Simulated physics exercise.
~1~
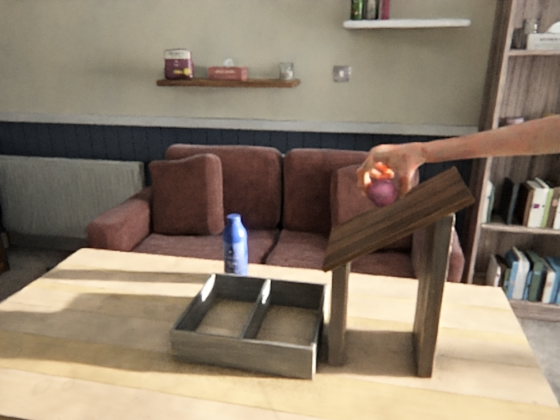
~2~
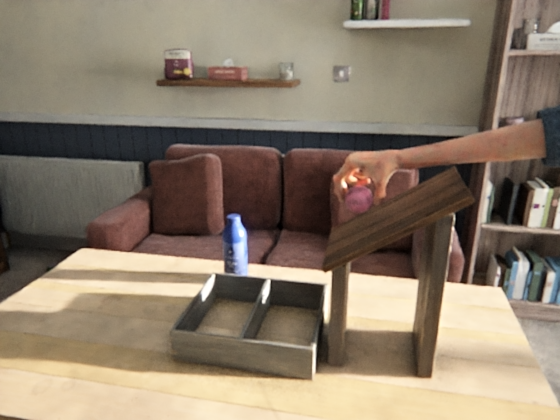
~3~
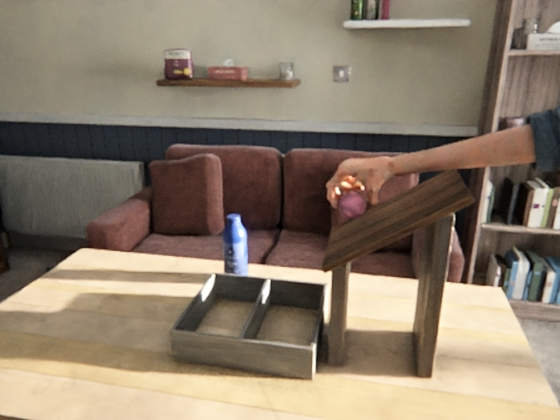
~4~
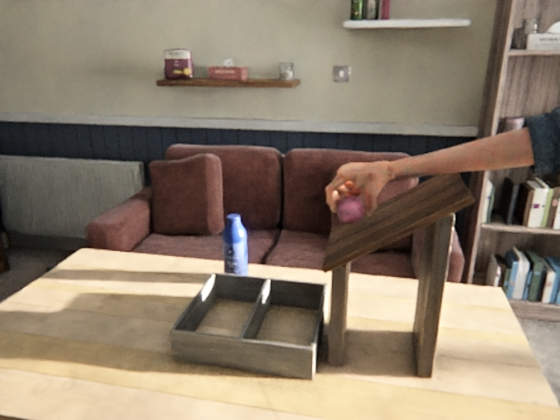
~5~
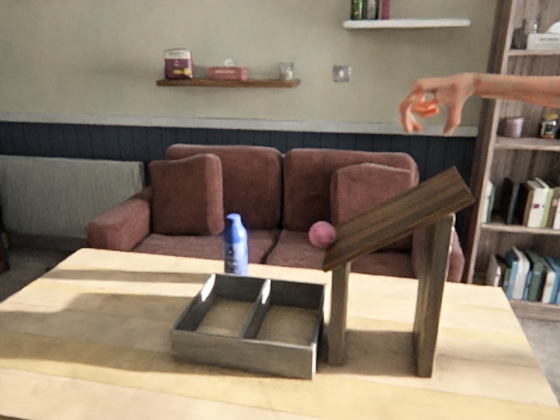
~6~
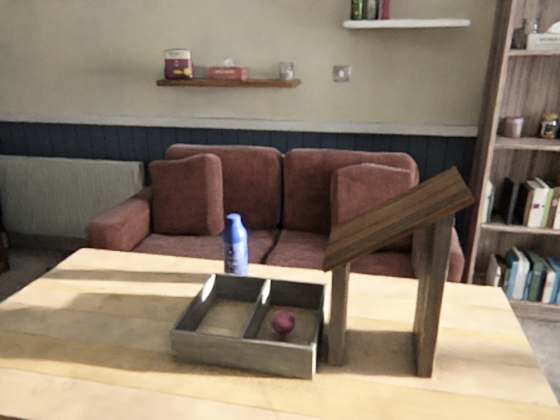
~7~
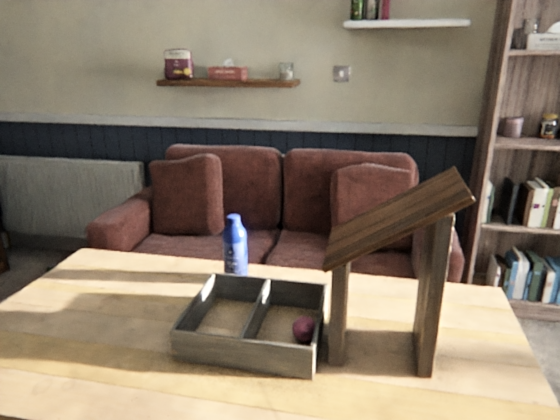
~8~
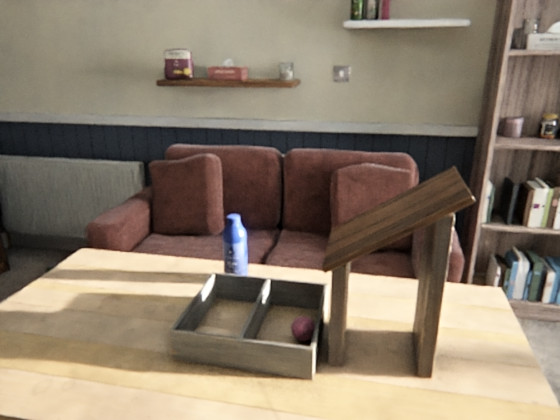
A hand reaches in from the right and holds a pink ball above a sloping brown board on a pale wooden table, seen from the front in a living room. A grey tray with two bays sits left of the board, a blue bottle stands behind it, and a reddish sofa rests against the far wall. The hand lowers the ball toward the board's lower left end, then lets go and draws back. The ball leaves the edge and drops into the tray's nearer bay, beside the board. It shifts right and settles there, while the bottle stays upright in place.
